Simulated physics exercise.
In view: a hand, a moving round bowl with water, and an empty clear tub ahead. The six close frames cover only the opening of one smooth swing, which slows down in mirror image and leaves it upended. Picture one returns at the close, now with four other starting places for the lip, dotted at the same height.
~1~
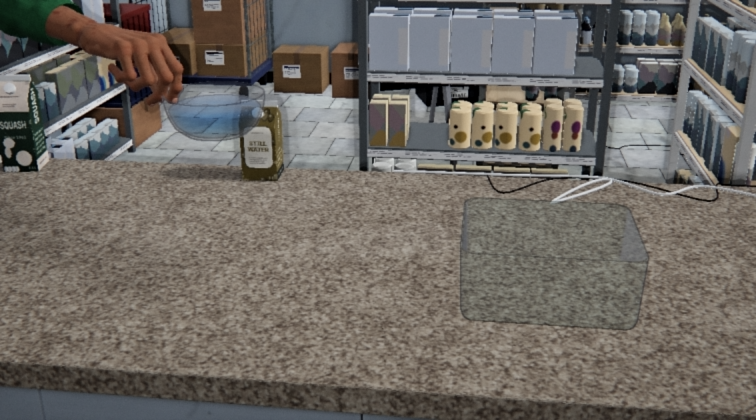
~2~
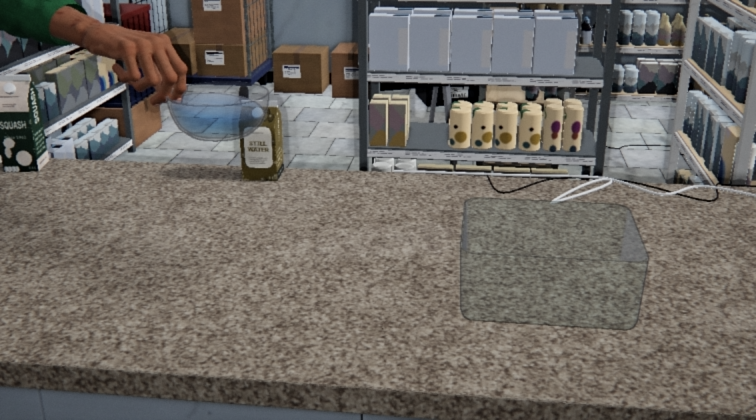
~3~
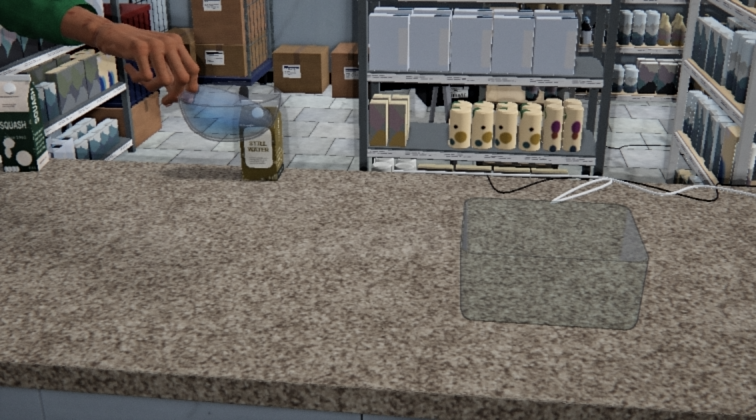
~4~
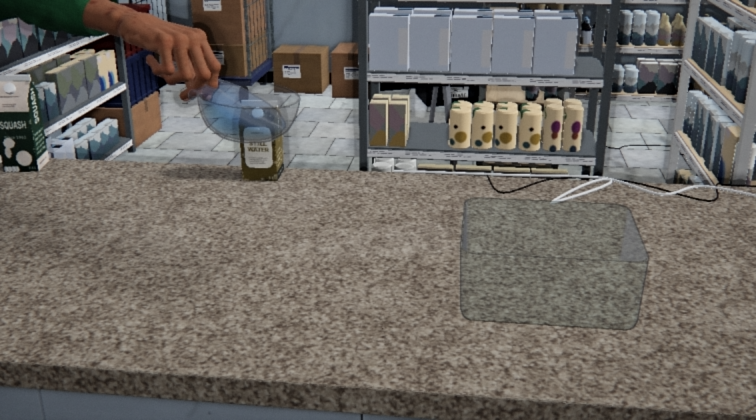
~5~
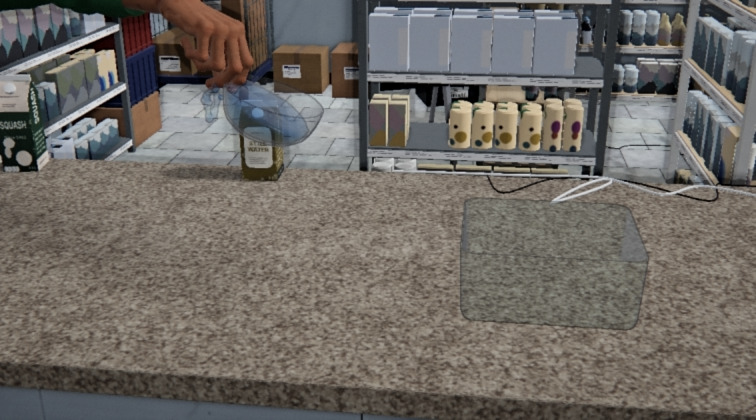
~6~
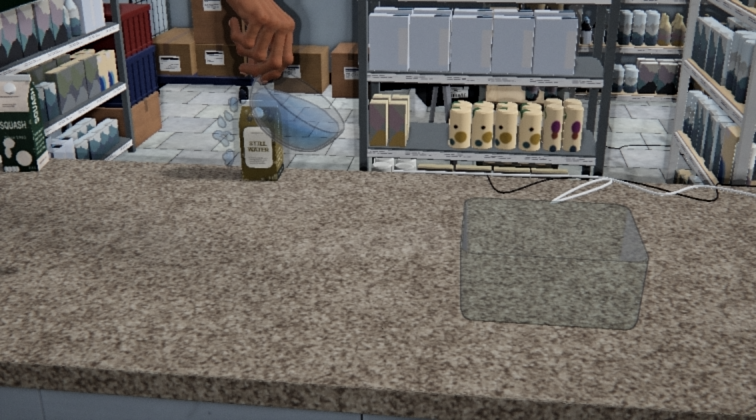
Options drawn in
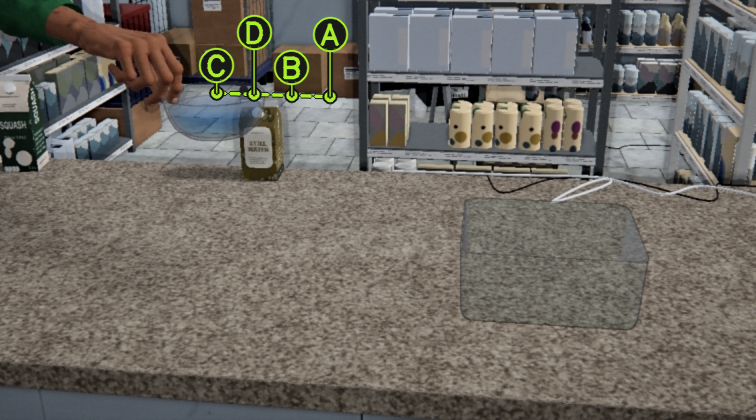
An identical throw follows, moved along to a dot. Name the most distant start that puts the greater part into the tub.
Go for B.
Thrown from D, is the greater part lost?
Yes, it does.
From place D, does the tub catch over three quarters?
No.
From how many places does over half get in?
Two of them.
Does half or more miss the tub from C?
Yes.
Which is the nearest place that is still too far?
It is D.
In lime, A at (330, 96); B at (291, 95); C at (216, 93); D at (254, 94).
With A, about 70 % lands in the tub, 14 % falls short and 17 % goes beside or beyond.
With B, about 64 % lands in the tub, 23 % falls short and 13 % goes beside or beyond.
With C, about 0 % lands in the tub, 97 % falls short and 3 % goes beside or beyond.
With D, about 25 % lands in the tub, 67 % falls short and 8 % goes beside or beyond.
